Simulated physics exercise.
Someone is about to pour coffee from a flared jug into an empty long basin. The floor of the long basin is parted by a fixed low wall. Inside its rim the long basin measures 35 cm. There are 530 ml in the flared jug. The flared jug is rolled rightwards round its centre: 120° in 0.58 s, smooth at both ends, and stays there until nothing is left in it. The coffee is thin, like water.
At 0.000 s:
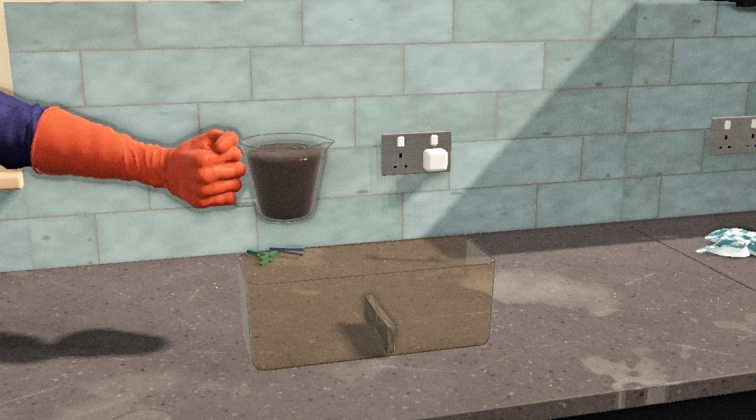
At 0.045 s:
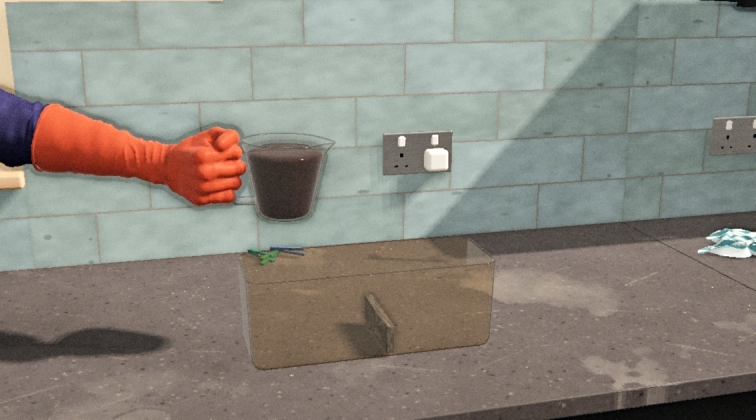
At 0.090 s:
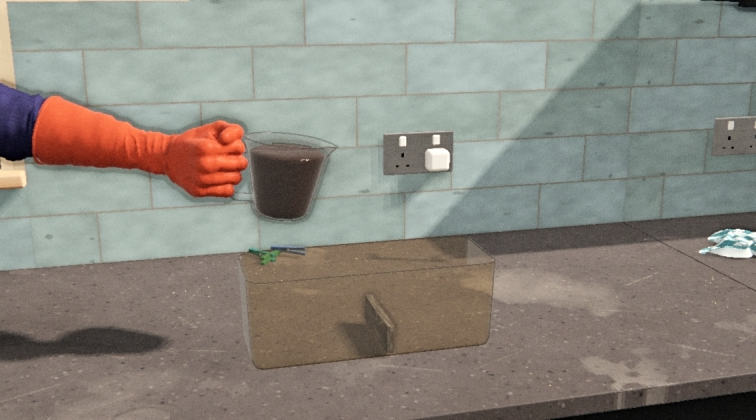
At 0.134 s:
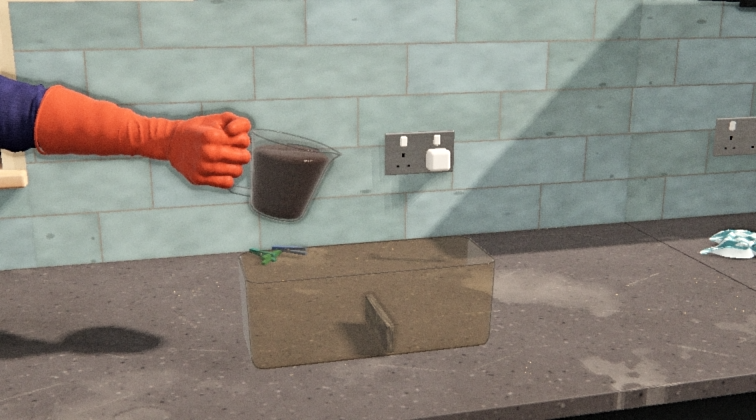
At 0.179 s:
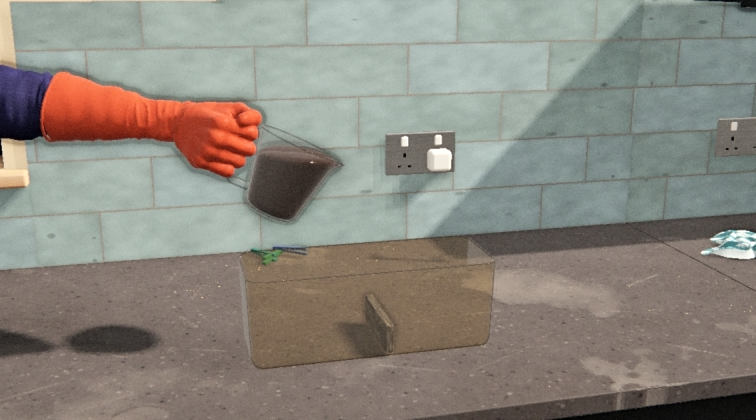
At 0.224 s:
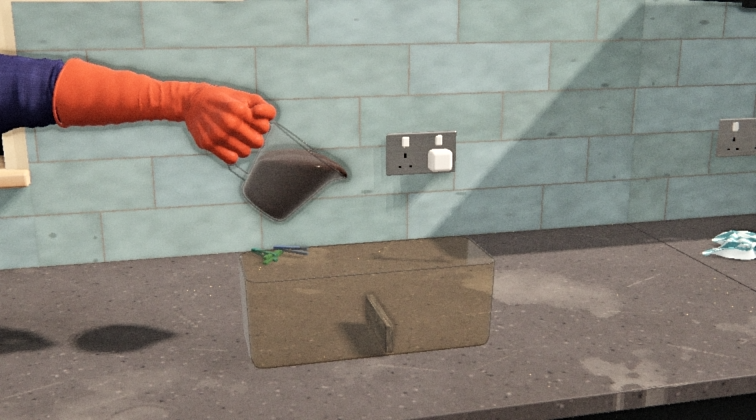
A hand in an orange rubber glove holding a jug of dark liquid above a clear basin, gradually tilting it rightwards.
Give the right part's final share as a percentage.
The far part has some 26 per cent.
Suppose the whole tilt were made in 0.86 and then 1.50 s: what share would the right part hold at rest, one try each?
In turn about 35 and 55 per cent.
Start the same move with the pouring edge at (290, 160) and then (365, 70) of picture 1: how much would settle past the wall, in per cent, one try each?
In turn about 10 and 75 per cent.
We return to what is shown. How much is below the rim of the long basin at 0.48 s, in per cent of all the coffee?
Some 50 per cent.
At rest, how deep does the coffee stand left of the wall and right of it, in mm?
Left about 16 mm, right about 8 mm.
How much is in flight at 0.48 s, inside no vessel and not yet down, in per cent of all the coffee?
About 24 per cent.
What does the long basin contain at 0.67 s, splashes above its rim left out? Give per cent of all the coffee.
About 96 per cent.
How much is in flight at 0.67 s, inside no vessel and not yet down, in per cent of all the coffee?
Some 3 per cent.
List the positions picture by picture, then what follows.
In the first frame, it leans 0°; its right rim is at (334, 140); the coffee meets the walls at (245, 153) and (321, 150); the long basin's rim runs from (243, 270) to (481, 250); the wall's top is at (379, 311).
In the second frame, it leans 2°; its right rim is at (336, 141); the coffee meets the walls at (246, 152) and (322, 150).
In the third frame, it leans 7°; its right rim is at (338, 145); the coffee meets the walls at (249, 150) and (324, 152).
In the fourth frame, it leans 15°; its right rim is at (342, 153); the coffee meets the walls at (253, 150) and (329, 154).
In the fifth frame, it leans 26°; its right rim is at (345, 164); the coffee meets the walls at (256, 154) and (336, 158).
In the sixth frame, it leans 39°; its right rim is at (346, 177); the coffee meets the walls at (253, 166) and (336, 166); 2 per cent is over the edge.
Then, 0.48 s in, the tilt is 112° and 26 per cent is still to pour, 28 is left of the wall and 21 right of it.
Then, 0.67 s in, the tilt is 120° and 1 per cent is still to pour, 72 is left of the wall and 24 right of it.
Then, 0.87 s in, the tilt is 120° and 0 per cent is still to pour, 71 is left of the wall and 26 right of it.
Then, 1.08 s in, the tilt is 120° and 0 per cent is still to pour, 72 is left of the wall and 26 right of it.
Finally, 72 per cent lies left of the wall, 26 right of it and 2 outside.
